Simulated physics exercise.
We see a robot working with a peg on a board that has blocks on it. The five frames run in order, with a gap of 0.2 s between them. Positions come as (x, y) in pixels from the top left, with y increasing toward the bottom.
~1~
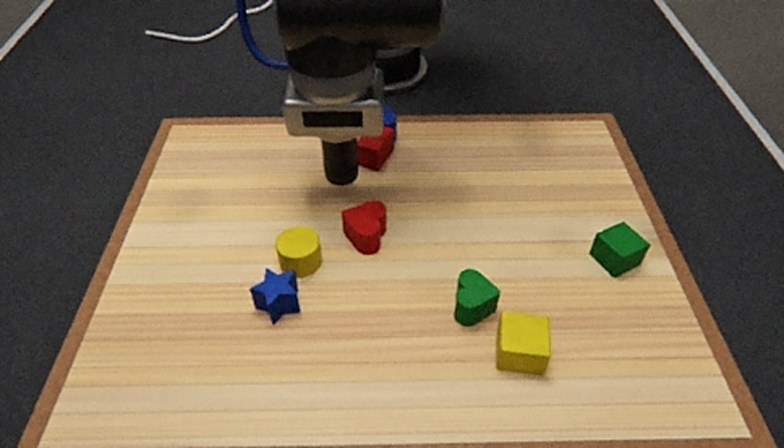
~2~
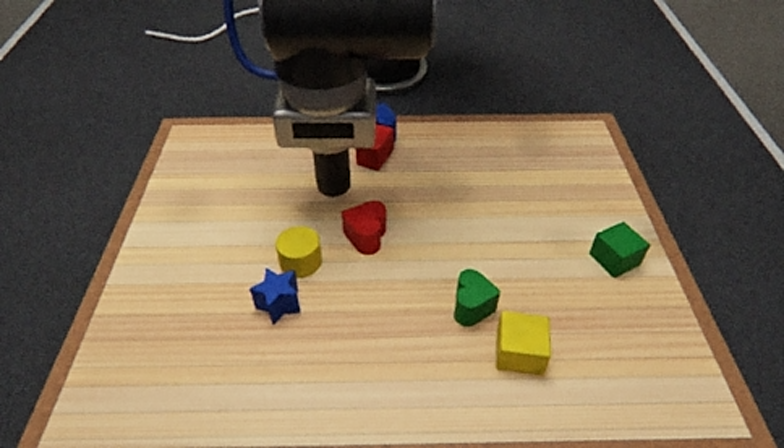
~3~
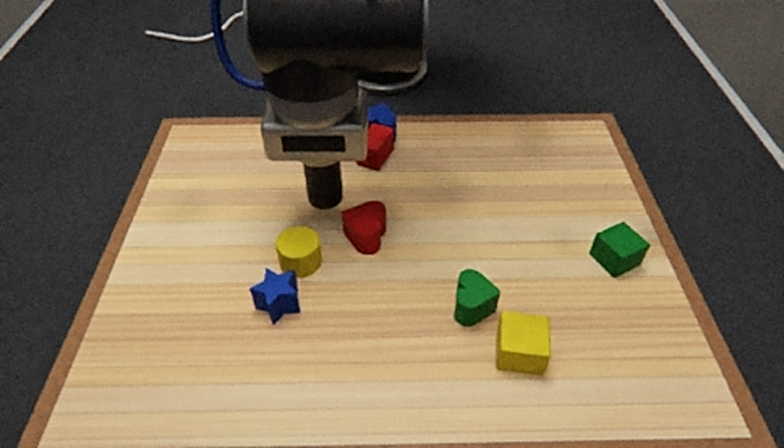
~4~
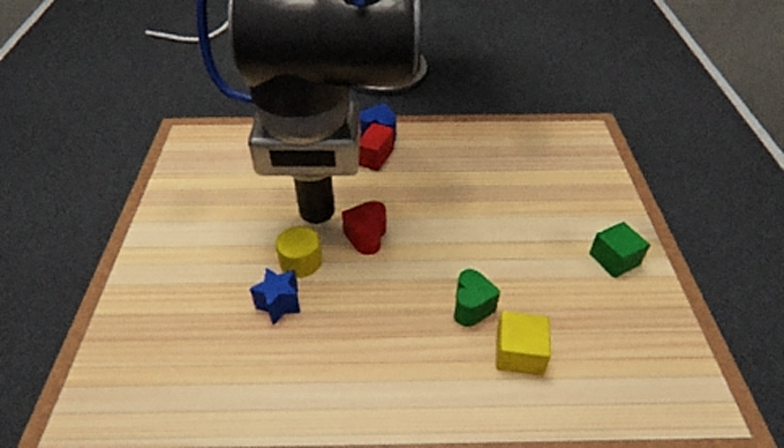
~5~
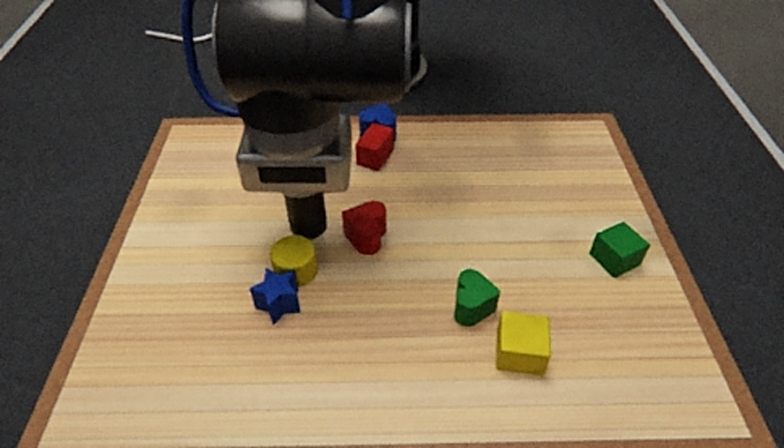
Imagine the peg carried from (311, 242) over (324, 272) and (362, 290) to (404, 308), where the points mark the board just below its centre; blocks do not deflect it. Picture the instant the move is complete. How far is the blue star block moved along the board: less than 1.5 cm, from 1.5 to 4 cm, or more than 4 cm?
By the end of the path, it will have gone between 1.5 and 4 cm.
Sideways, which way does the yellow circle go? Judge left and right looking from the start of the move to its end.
Heads right.
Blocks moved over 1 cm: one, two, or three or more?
The answer is two blocks, counting only moves over 1 cm.
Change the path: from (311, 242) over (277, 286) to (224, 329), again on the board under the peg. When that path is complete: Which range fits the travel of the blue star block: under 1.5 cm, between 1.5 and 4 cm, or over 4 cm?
It is going to finish beyond 4 cm from where it is now.
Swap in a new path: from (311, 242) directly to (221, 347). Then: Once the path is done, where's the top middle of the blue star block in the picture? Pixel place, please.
Its top middle will sit at (264, 383).
The first path, step by step. One third of the way, peg at (322, 258); blue star block at (263, 305), turned 25° clockwise; yellow circle at (290, 278).
Two thirds of the way, peg at (361, 276); blue star block at (263, 306), turned 30° clockwise; yellow circle at (291, 278).
At the end, peg at (404, 294); blue star block at (263, 306), turned 30° clockwise; yellow circle at (291, 278); red heart not moved.
